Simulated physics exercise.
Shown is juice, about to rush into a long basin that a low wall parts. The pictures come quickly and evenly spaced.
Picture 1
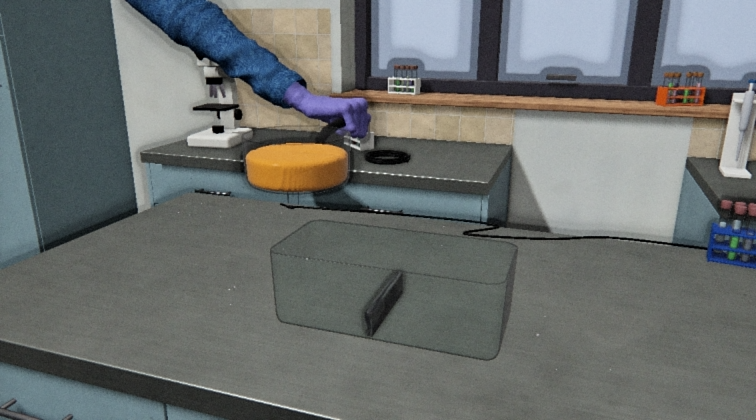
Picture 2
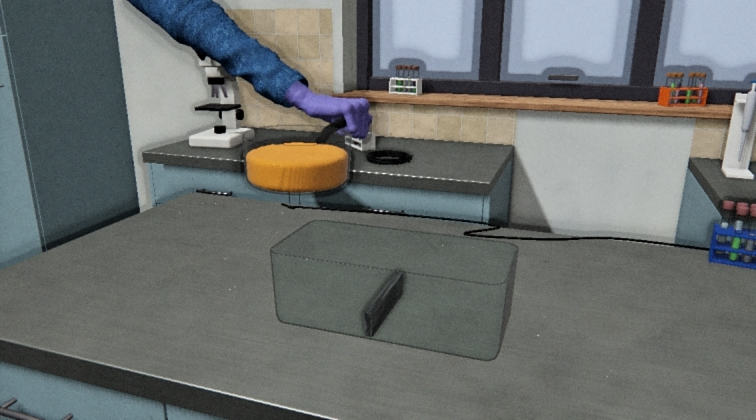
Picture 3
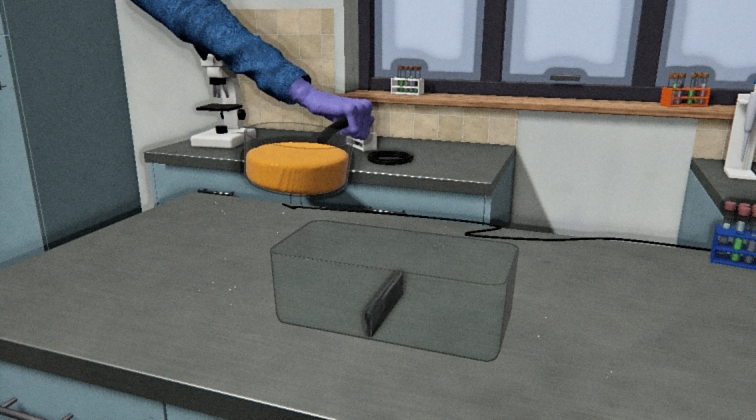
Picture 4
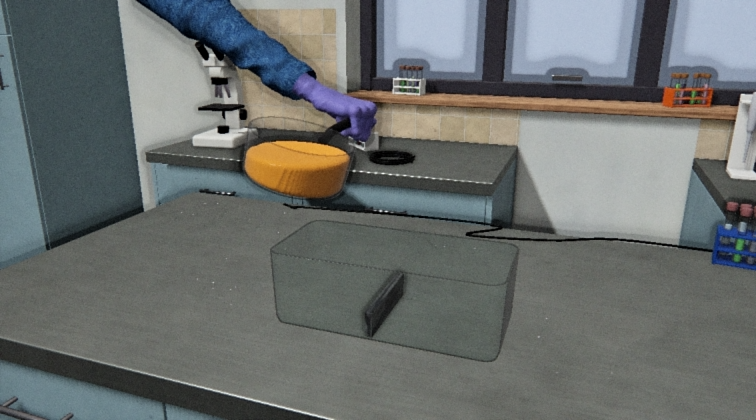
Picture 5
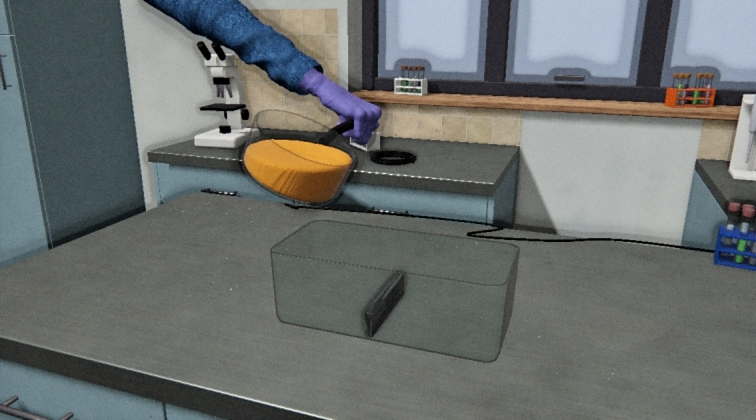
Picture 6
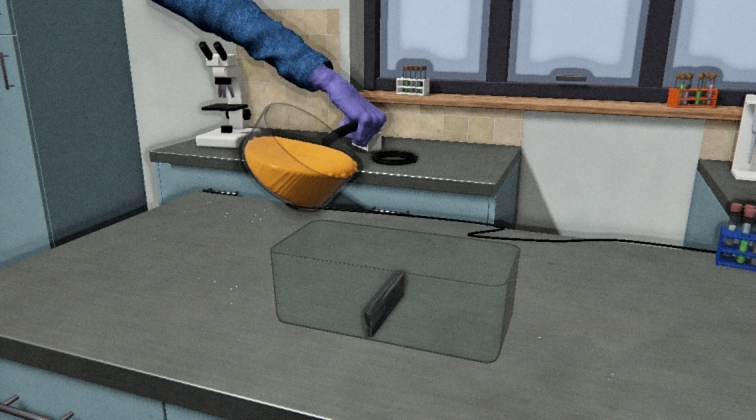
In a laboratory, a purple-gloved hand tilting a clear pan of orange liquid rightward above a transparent basin with a low divider.
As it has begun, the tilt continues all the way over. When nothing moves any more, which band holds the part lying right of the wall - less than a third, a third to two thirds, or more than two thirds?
The amount right of the wall is going to stop below one third.
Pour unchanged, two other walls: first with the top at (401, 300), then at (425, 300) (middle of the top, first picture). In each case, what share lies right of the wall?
Roughly 30 % and then 20 %.
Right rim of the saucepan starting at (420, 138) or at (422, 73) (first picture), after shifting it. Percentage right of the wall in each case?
First try 80 %, second try 75 %.
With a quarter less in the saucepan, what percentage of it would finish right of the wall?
Result: Around 15 per cent.
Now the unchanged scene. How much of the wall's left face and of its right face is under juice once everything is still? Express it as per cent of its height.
The left side sits at 60 per cent and the right side at 20.
A moment on, the saucepan is tipped right over and 12 per cent is still to pour, 53 is left of the wall and 4 right of it.
Next, the saucepan is tipped right over and 1 per cent is still to pour, 66 is left of the wall and 13 right of it.
Then the saucepan is tipped right over and 0 per cent is still to pour, 70 is left of the wall and 20 right of it.
Later the saucepan is tipped right over and 0 per cent is still to pour, 69 is left of the wall and 21 right of it.
In the end 69 per cent lies left of the wall, 21 right of it and 9 outside.
